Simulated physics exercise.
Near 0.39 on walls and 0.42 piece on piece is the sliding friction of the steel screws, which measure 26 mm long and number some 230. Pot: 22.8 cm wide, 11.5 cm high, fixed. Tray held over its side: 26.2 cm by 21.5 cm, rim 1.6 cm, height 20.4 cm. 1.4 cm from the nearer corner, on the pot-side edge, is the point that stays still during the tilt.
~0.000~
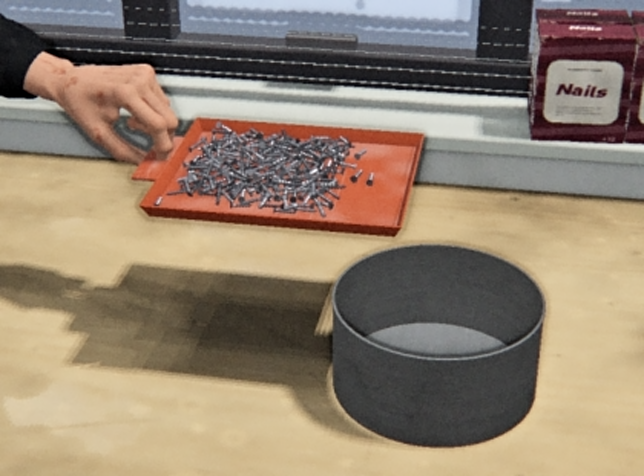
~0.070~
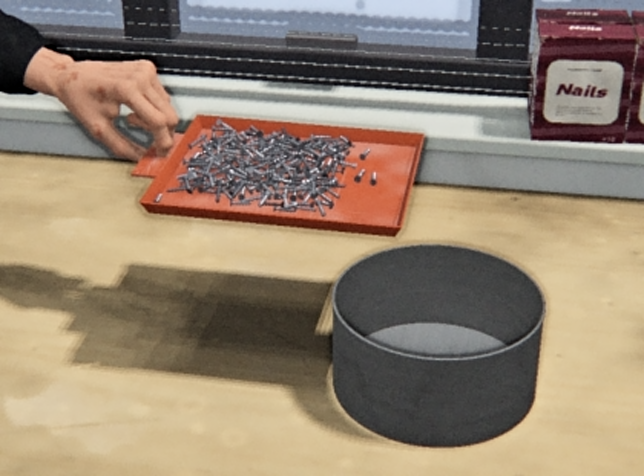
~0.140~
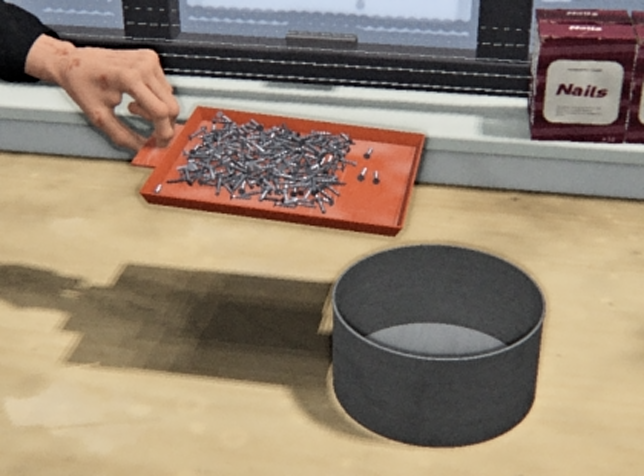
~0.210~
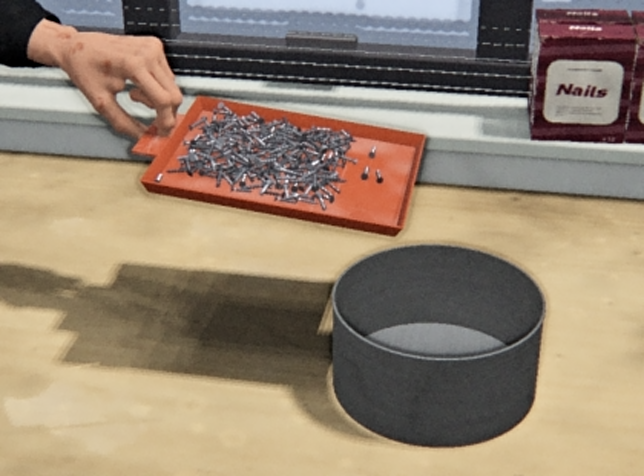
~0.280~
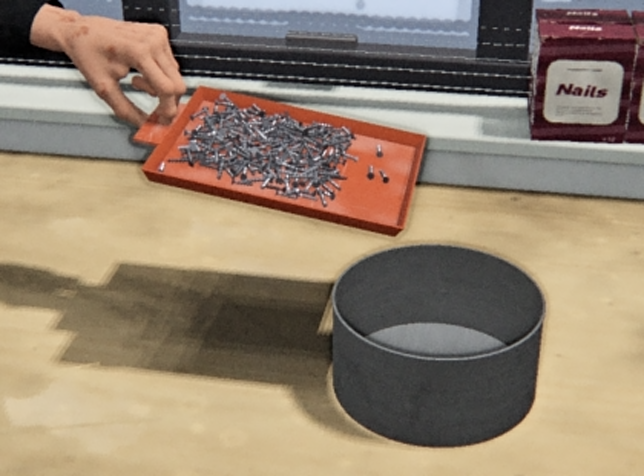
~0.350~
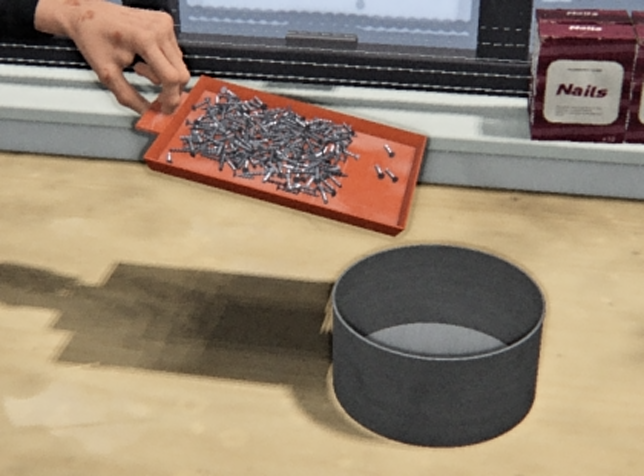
On a wooden worktop, a hand slowly raises the left side of a red tray of nails.
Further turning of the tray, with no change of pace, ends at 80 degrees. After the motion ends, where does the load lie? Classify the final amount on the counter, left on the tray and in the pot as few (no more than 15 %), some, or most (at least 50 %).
Counter: Some. Left on the tray: Few. Pot: Most.
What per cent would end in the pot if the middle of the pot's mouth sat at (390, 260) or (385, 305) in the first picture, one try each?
80 % and 40 %.
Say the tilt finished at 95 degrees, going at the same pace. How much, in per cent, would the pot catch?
That comes out at some 60 per cent.
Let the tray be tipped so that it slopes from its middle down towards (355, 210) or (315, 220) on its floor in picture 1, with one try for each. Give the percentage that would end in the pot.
About 100 and 55 per cent.
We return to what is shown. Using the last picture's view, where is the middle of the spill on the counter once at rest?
Middle of the spill at rest: Roughly (448, 302).
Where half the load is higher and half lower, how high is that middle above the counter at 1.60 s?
Some 20 cm.
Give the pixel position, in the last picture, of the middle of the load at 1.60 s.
By then the middle of the load sits around (418, 182).
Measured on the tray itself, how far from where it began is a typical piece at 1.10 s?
About 14 cm.
After 1.10 s, tilt 44 degrees; the tray holds 90 %, the pot 0 %.
Then, at 1.60 s, tilt 65 degrees; the tray holds 55 %, the pot 20 %.
After 2.17 s, tilt 80 degrees; the tray holds 0 %, the pot 55 %.
At rest (2.8 s), counter 40 %, tray 0 %, pot 60 %.
